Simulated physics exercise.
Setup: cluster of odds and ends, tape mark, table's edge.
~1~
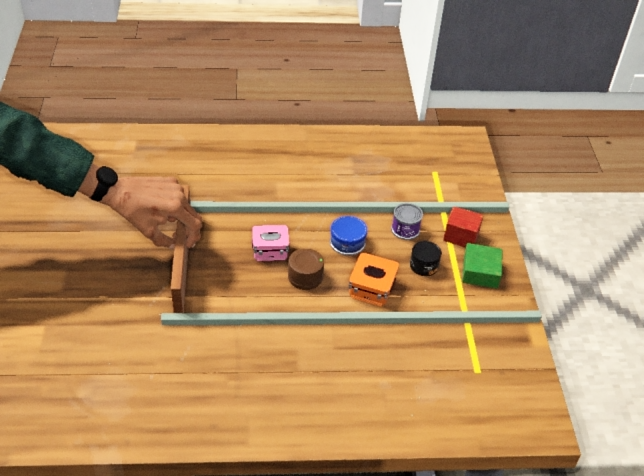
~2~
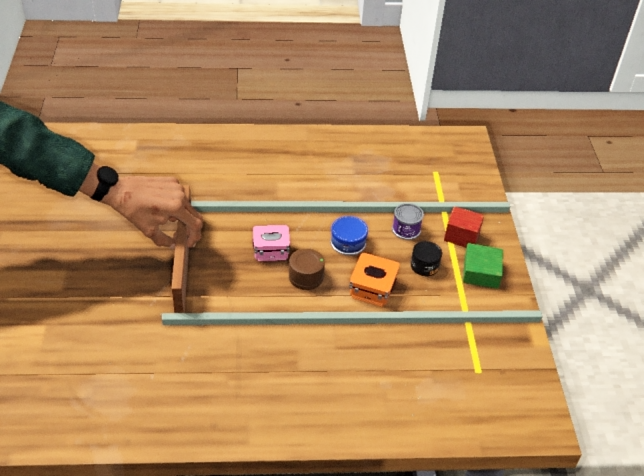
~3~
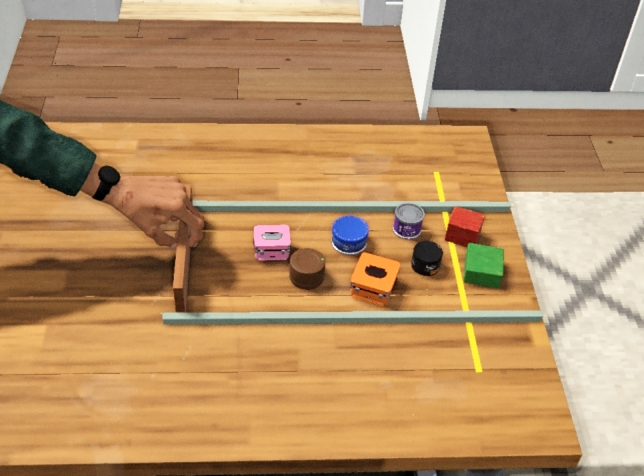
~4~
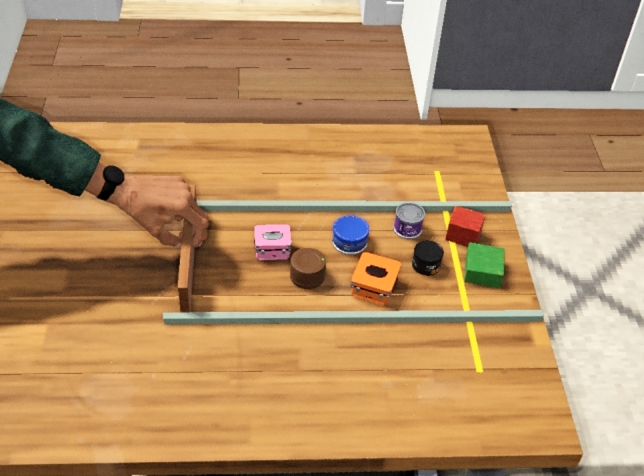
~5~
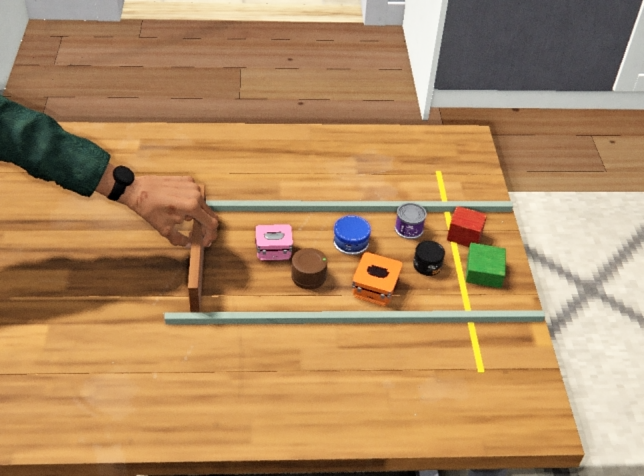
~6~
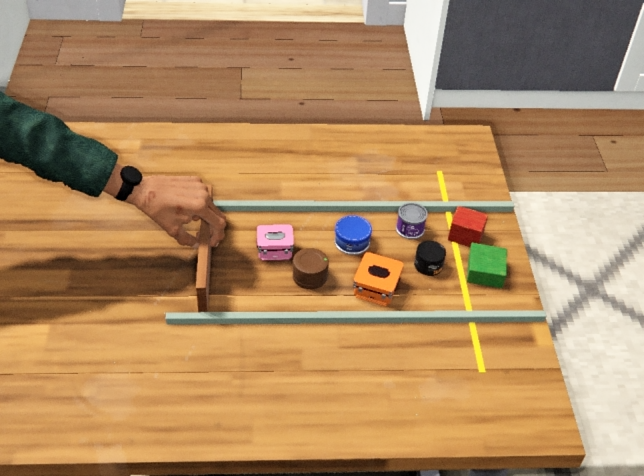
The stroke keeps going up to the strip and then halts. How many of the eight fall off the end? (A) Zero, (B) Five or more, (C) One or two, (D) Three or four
Option C: One or two.
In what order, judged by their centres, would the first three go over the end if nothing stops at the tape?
Order, earliest first: The green block; the red block; the blue pot.
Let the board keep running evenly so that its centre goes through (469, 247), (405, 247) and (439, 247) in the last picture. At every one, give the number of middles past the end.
2; 0; 0.
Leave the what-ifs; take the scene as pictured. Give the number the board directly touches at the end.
4.
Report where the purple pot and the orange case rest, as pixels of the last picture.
The purple pot comes to rest at (465, 214), and the orange case comes to rest at (489, 293).
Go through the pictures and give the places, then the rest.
In the first picture, green block (482, 266); red block (463, 228); black tub (425, 259); board (182, 248); tape (454, 262).
In the second picture, red block (464, 228); orange case (374, 280).
In the third picture, black tub (427, 258); purple pot (408, 221).
In the fourth picture, green block (485, 265); board (188, 247).
In the fifth picture, red block (467, 228); pink case (274, 243).
In the sixth picture, green block (487, 265); red block (468, 228); black tub (430, 258); board (205, 247); tape (459, 261).
Soon after, none off yet; green block at rest near (487, 265); red block at rest near (468, 228); black tub at rest near (430, 258).
Then, none off yet; green block at rest near (487, 265); red block at rest near (468, 228); black tub moving near (436, 259).
By the end, the number that fall off is one or two; fallen, red block and green block.
